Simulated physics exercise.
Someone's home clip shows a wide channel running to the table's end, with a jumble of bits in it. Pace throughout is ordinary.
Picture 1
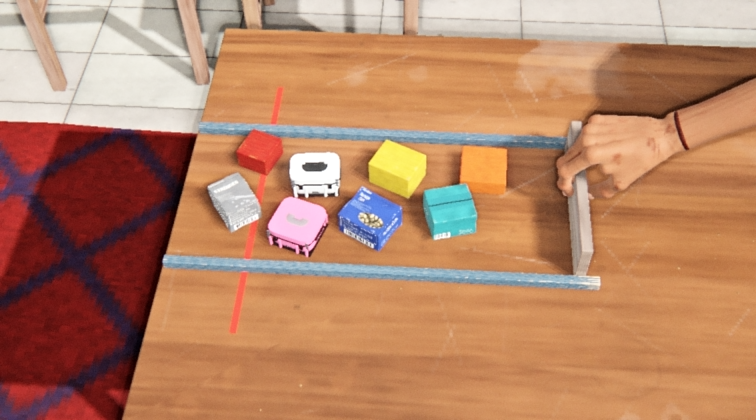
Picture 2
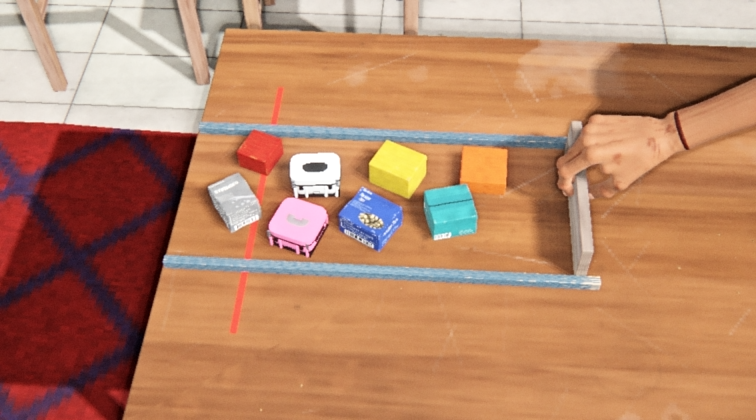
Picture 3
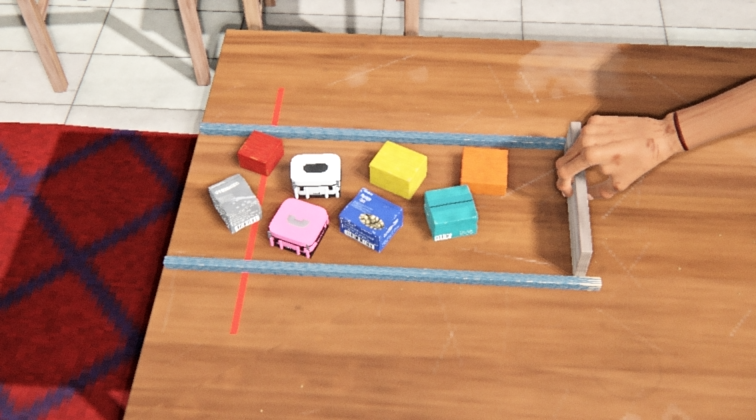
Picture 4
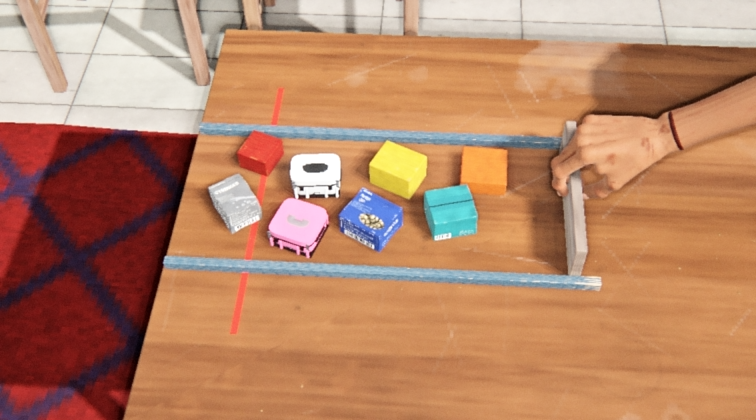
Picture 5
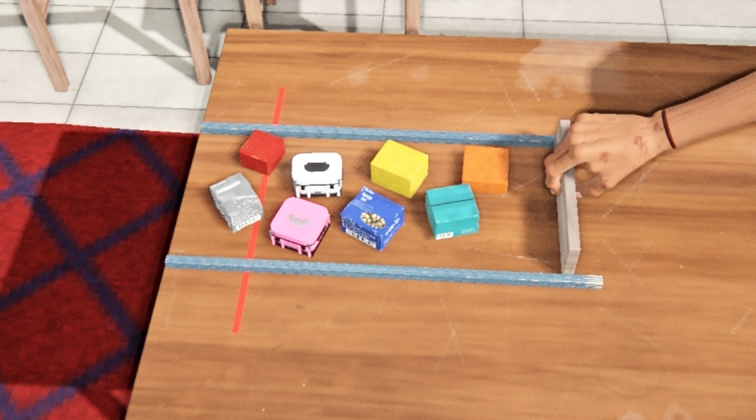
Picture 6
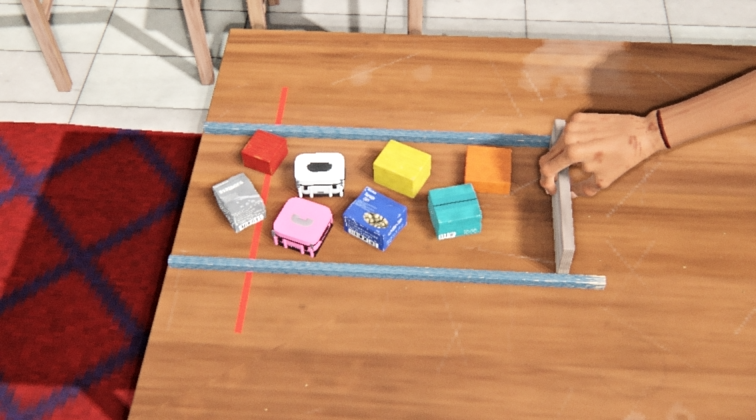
A hand holding a board upright between two blue rails and shifting it slightly left, coloured blocks and small cases staying put.
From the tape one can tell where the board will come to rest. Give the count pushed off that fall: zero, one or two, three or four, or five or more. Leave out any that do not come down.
Count: Three or four.
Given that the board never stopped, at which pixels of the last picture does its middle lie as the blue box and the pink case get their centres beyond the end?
The middle is at (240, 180) when it's the blue box, and at (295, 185) when it's the pink case.
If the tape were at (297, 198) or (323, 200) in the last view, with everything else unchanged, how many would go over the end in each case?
1 and 1.
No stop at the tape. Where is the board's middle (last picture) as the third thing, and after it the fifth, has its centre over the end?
At roughly (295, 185), then roughly (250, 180).
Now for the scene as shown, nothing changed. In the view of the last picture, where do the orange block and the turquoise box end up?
Final positions: Near (248, 160); near (240, 198).
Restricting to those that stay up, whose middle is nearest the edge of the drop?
Result - the yellow block.
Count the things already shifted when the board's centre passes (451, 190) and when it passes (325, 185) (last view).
Well, it's 4 at the first one and 8 at the second.
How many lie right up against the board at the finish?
It's 2 of them.
Early on, none off yet; grey box at rest near (240, 202); red block at rest near (265, 153); pink case at rest near (303, 227).
A while later, none off yet; grey box travelled about its own width near (193, 201); red block travelled a little near (249, 149); pink case travelled about its own width near (229, 237).
Finally, the number that fall off is three or four; lost, white case, pink case and grey box.
